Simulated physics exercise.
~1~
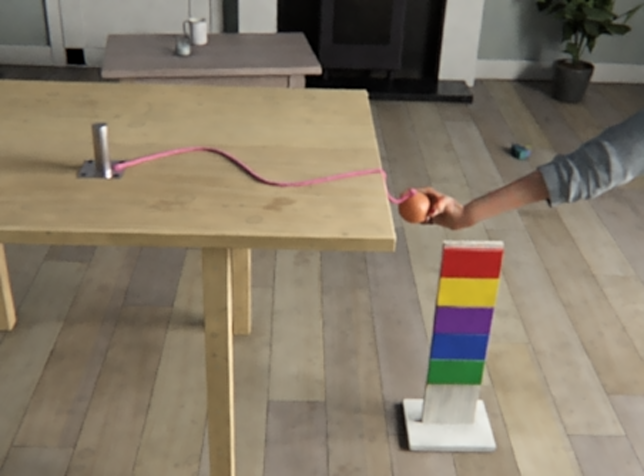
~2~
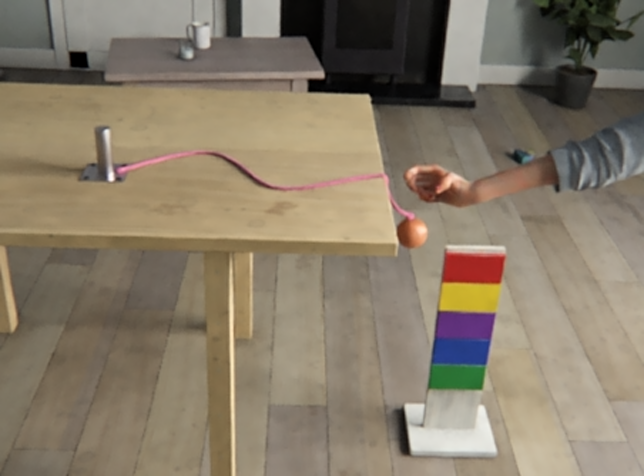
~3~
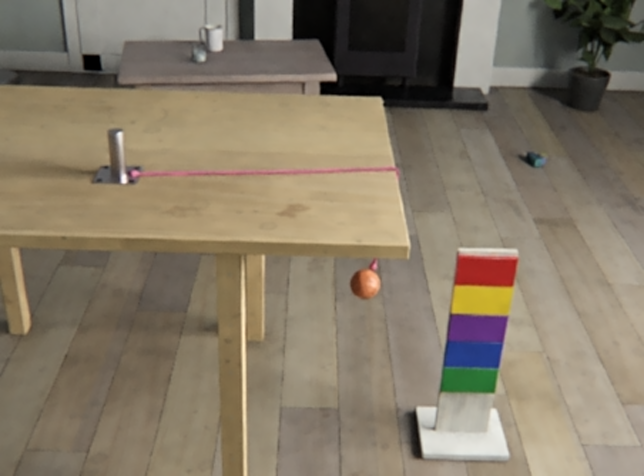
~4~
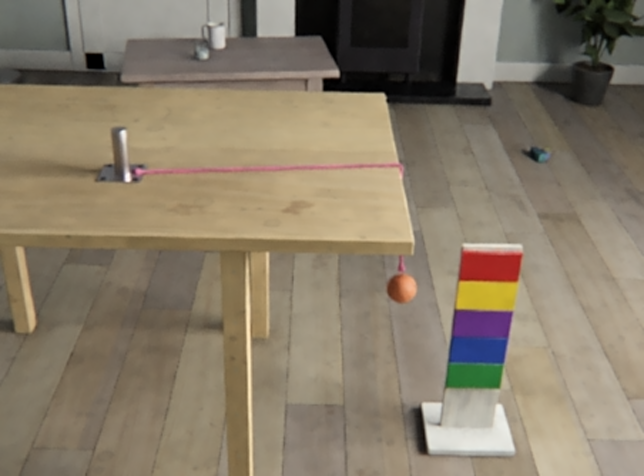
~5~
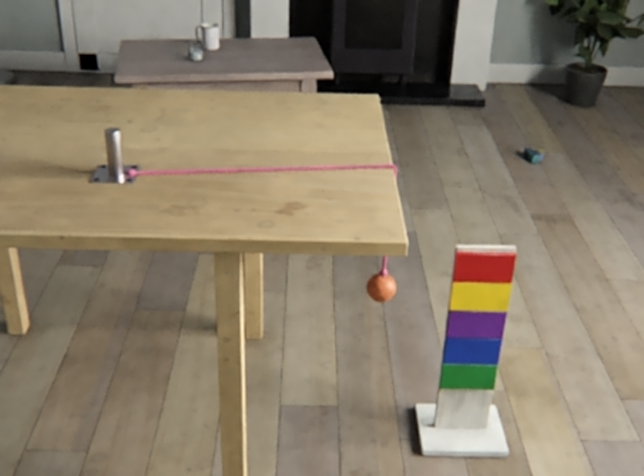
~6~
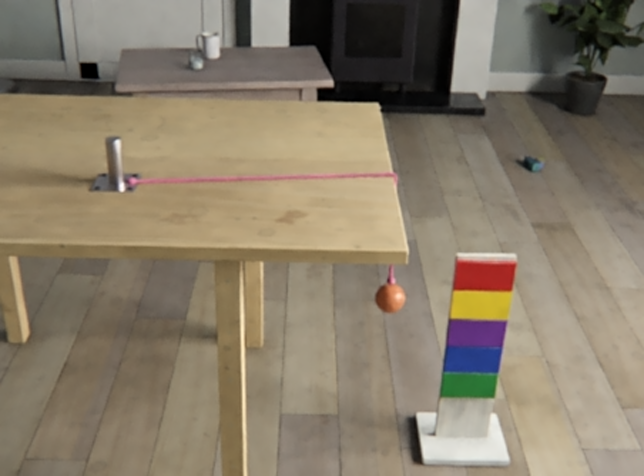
A board striped red, yellow, purple, blue and green stands upright on a white base, to the right of a pale wooden table seen from slightly above in a room with a plank floor. A pink cord runs from a metal post on the tabletop to a small orange, held by a hand just past the table's edge. The hand lets go and draws back, and the orange drops until the cord pulls straight. It swings in under the table edge, then back right, swaying less and less. Finally it hangs beside the table leg, level with the yellow band.
